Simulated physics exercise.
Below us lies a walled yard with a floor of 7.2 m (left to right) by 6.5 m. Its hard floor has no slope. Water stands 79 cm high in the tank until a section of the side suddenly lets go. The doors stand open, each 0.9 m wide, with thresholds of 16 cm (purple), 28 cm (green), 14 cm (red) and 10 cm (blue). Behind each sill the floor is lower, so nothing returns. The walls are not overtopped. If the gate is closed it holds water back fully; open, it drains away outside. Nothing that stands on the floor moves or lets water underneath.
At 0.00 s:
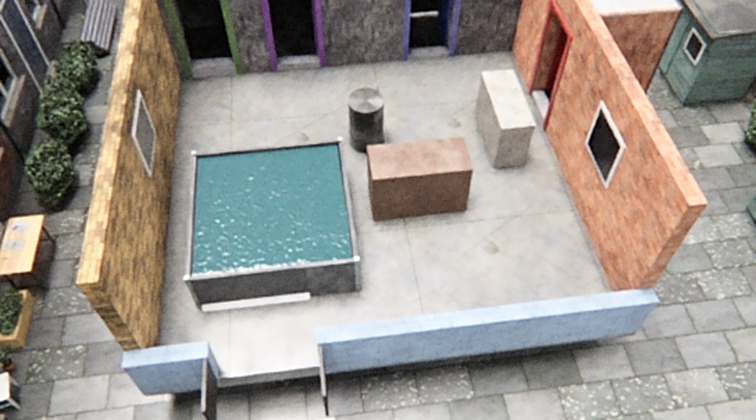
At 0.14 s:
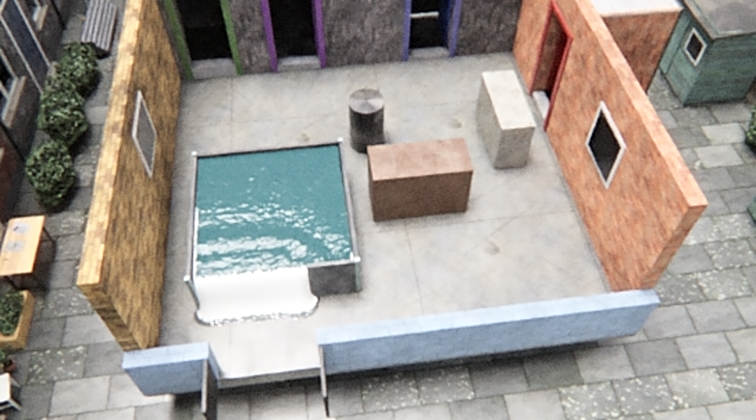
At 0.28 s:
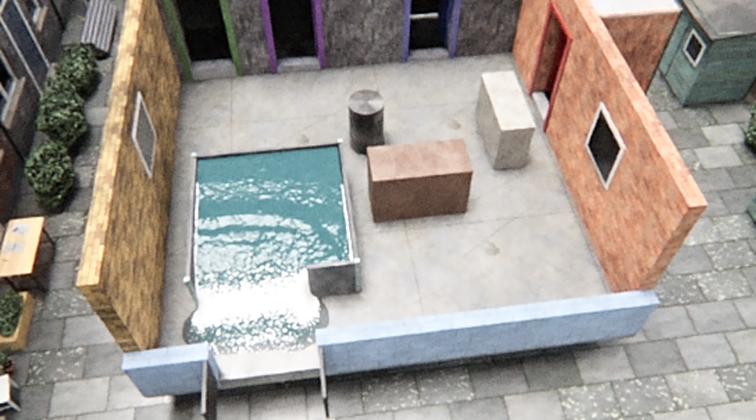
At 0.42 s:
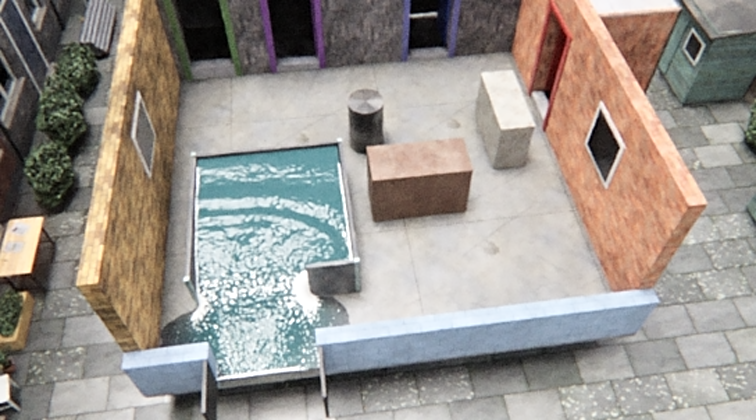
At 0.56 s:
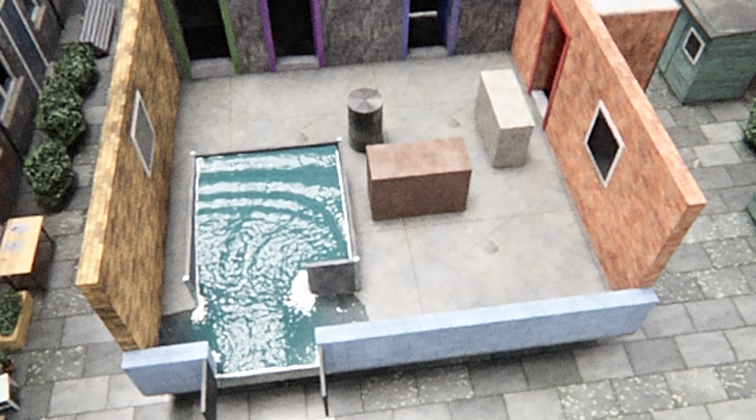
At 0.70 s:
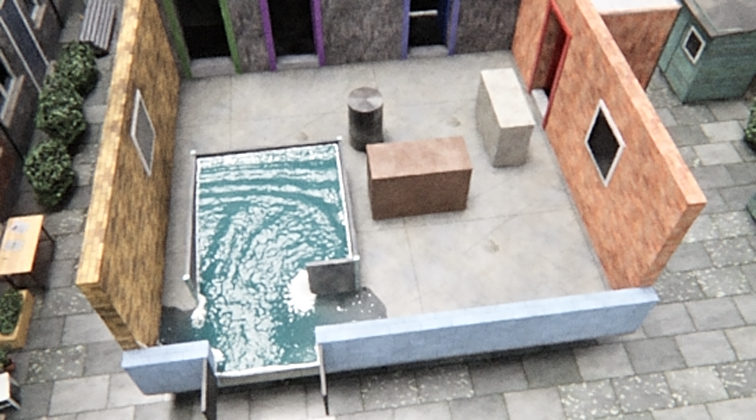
Water pours from the front of a tank and spreads behind the low blue wall.
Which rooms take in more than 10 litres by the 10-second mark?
The water let in: At the purple door it stays under the limit; at the green door it stays under the limit; at the red door it does not reach the limit; at the blue door it stays under the limit.
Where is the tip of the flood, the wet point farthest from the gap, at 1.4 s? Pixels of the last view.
At about (502, 327).
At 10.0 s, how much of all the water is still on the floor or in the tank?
About 34 per cent.
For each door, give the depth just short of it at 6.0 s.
Depths in cm: Purple 6, green 13, red 0, blue 2.
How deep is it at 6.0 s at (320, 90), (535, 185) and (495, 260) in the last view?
Roughly 4, 1 and 1 cm, in turn.
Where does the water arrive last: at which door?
The red one.
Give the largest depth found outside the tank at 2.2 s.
Up to some 50 cm.
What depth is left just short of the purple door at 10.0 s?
About 4.5 cm.
After 1.4 s water covers 15 % of the floor and is deepest (61 cm) near (158, 370); purple door not reached, green door not reached, red door not reached, blue door not reached.
After 2.2 s water covers 25 % of the floor and is deepest (50 cm) near (170, 368); purple door not reached, green door not reached, red door not reached, blue door not reached.
After 3.5 s water covers 25 % of the floor and is deepest (30 cm) near (180, 80); purple door not reached, green door 24 cm at the sill, 0 L in, red door not reached, blue door not reached.
After 6.0 s water covers 50 % of the floor and is deepest (19 cm) near (158, 370); purple door 6 cm at the sill, 0 L in, green door 13 cm at the sill, 0 L in, red door not reached, blue door 2 cm at the sill, 0 L in.
After 10.0 s water covers 80 % of the floor and is deepest (10 cm) near (158, 370); purple door 4 cm at the sill, 0 L in, green door 7 cm at the sill, 0 L in, red door 5 cm at the sill, 0 L in, blue door 2 cm at the sill, 0 L in.
